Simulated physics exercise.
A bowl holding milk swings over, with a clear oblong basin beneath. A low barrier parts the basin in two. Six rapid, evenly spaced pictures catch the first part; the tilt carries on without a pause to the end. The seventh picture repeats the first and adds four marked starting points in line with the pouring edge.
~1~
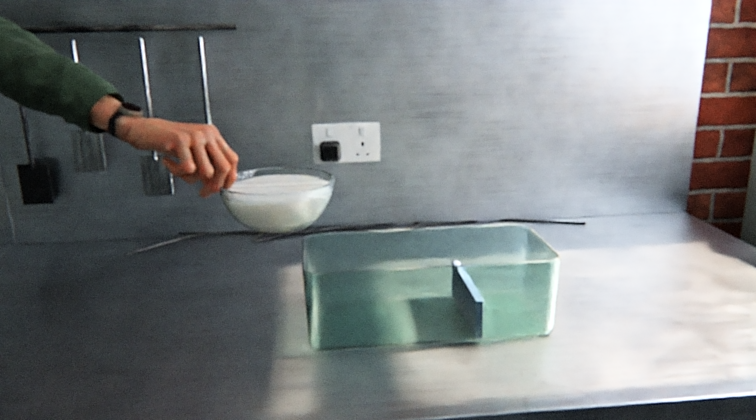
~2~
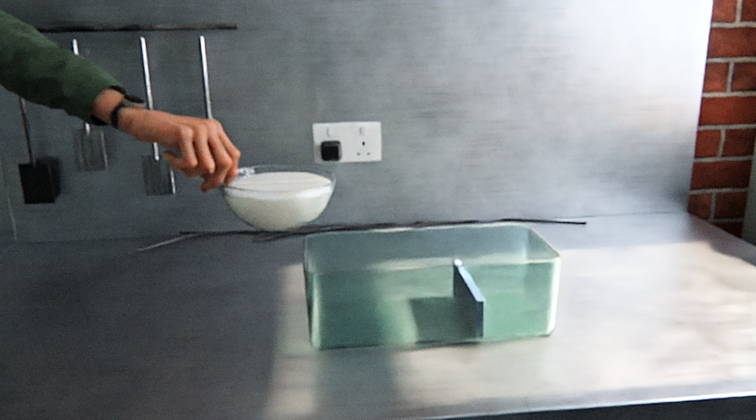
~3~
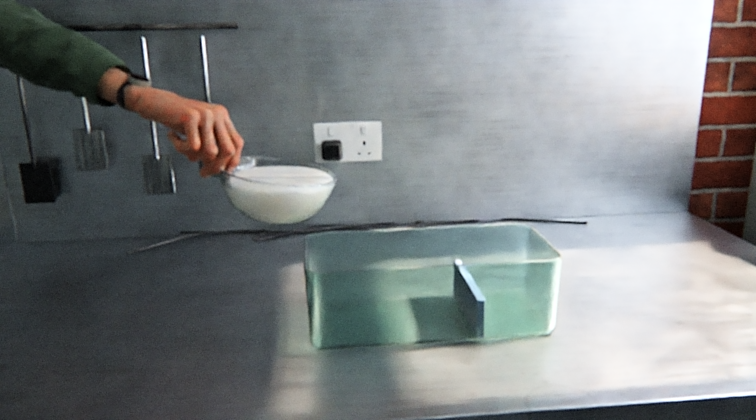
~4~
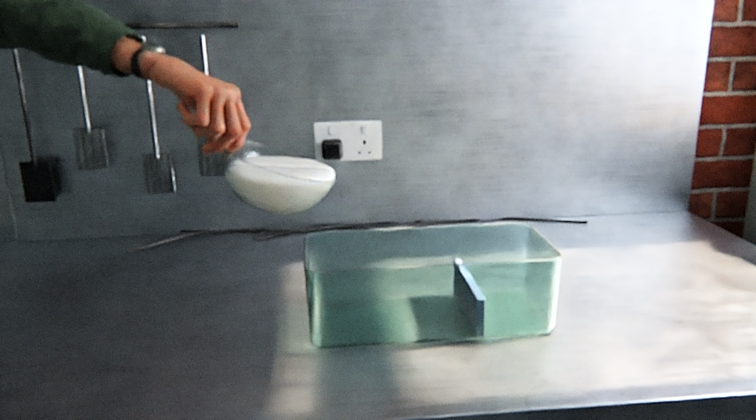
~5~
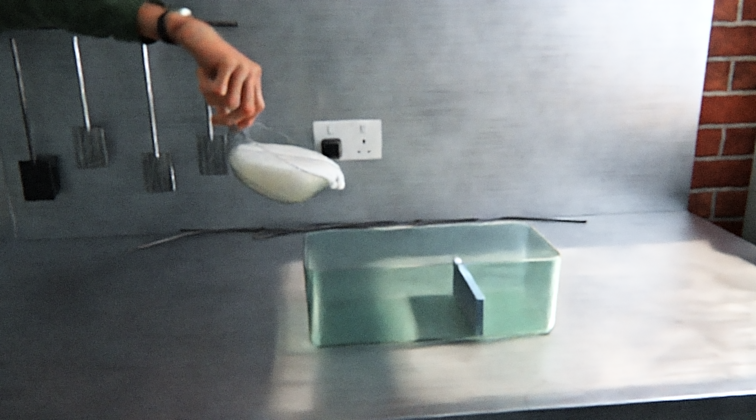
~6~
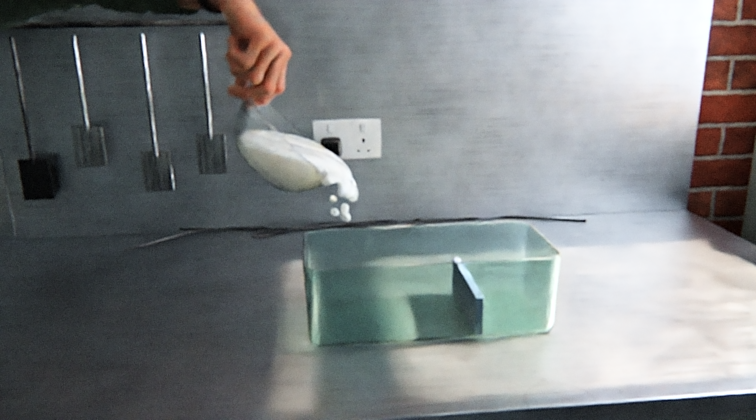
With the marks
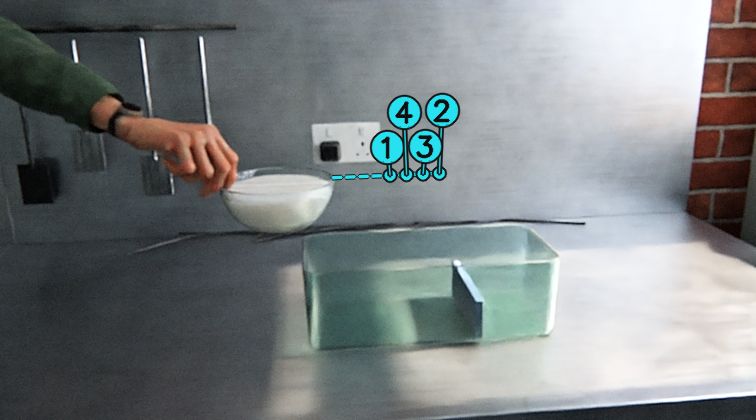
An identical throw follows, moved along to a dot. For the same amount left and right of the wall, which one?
The best place is 1.
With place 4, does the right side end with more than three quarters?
No.
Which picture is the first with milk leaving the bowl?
In picture 4.
On the marked copy, 1 at (390, 175); 2 at (439, 173); 3 at (423, 174); 4 at (406, 174).
Choosing 1, about 46 % ends left of the wall and 45 % right of it; 9 % is lost outside.
Choosing 2, about 30 % ends left of the wall and 65 % right of it; 5 % is lost outside.
Choosing 3, about 24 % ends left of the wall and 67 % right of it; 9 % is lost outside.
Choosing 4, about 28 % ends left of the wall and 65 % right of it; 7 % is lost outside.
